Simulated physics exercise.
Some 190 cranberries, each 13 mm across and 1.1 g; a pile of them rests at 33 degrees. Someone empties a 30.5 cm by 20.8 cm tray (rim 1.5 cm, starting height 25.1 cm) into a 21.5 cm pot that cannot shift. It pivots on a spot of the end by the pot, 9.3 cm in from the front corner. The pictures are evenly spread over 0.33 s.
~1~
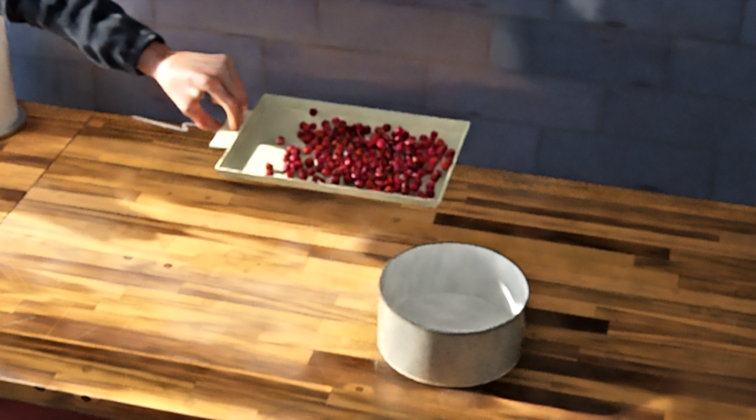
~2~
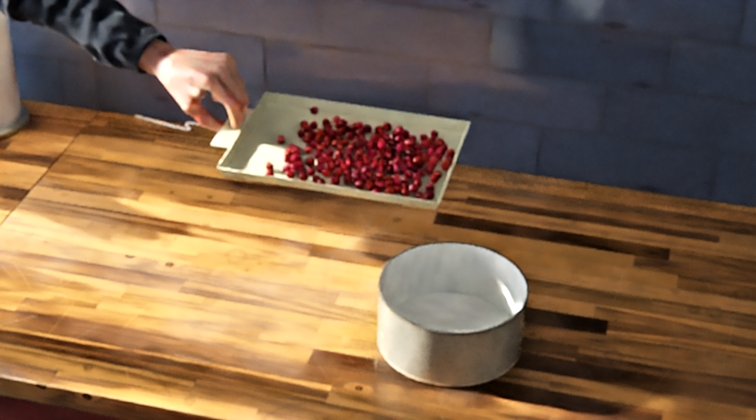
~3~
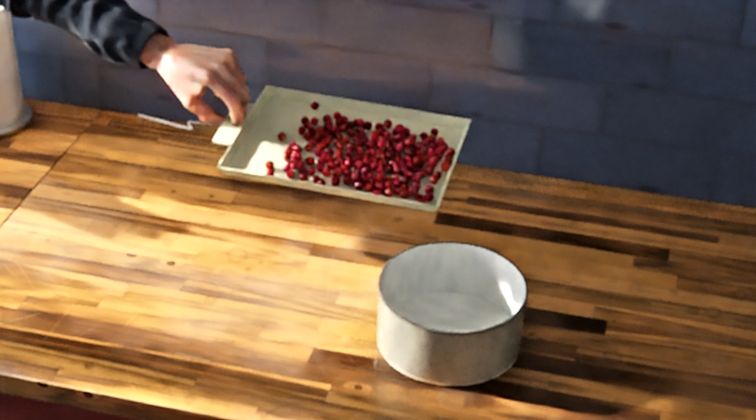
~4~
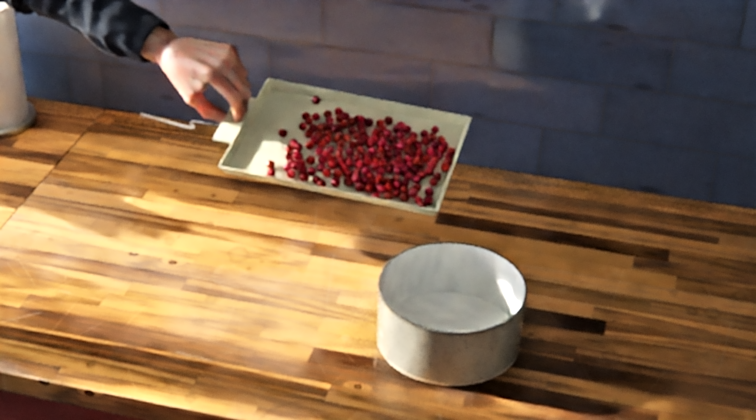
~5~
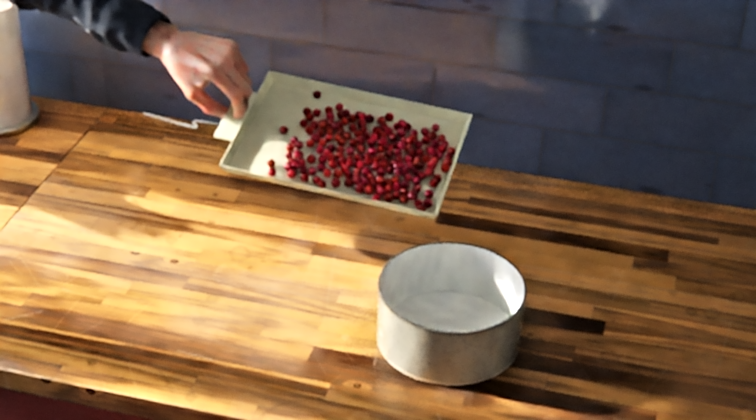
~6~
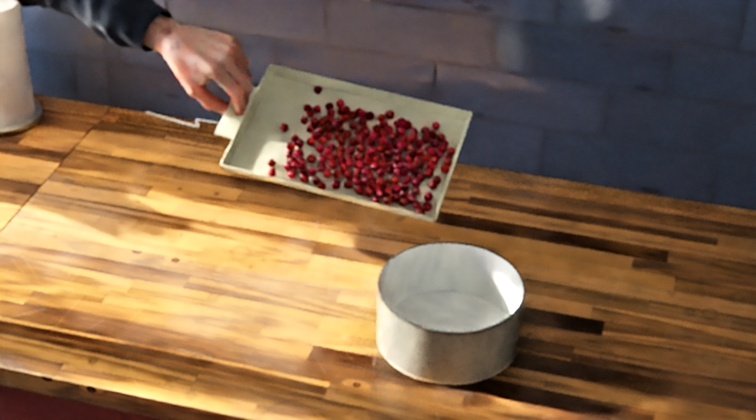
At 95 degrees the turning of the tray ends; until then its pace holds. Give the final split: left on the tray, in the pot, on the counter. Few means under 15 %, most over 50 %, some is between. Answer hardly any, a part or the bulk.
Tray: Hardly any, pot: The bulk, counter: A part.
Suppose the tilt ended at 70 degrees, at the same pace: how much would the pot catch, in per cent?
In that case some 60 per cent.
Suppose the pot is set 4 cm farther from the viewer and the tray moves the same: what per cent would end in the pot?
In that case some 50 per cent.
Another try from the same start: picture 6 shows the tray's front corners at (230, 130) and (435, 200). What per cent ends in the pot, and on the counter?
Pot 50, counter 50.
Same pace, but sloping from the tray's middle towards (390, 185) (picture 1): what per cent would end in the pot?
Some 95 per cent.
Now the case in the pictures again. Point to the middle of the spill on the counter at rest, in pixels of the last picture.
At about (340, 356).
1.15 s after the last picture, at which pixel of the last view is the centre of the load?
At about (384, 213).
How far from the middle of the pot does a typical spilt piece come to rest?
Some 18 cm.
Then, 0.69 s after the last picture, tilt 52 degrees; the tray holds 100 %, the pot 0 %.
Then, 1.15 s after the last picture, tilt 77 degrees; the tray holds 70 %, the pot 5 %.
Then, 1.69 s after the last picture, tilt 95 degrees; the tray holds 0 %, the pot 65 %.
In the end, tray 0 %, pot 65 %, counter 35 %.
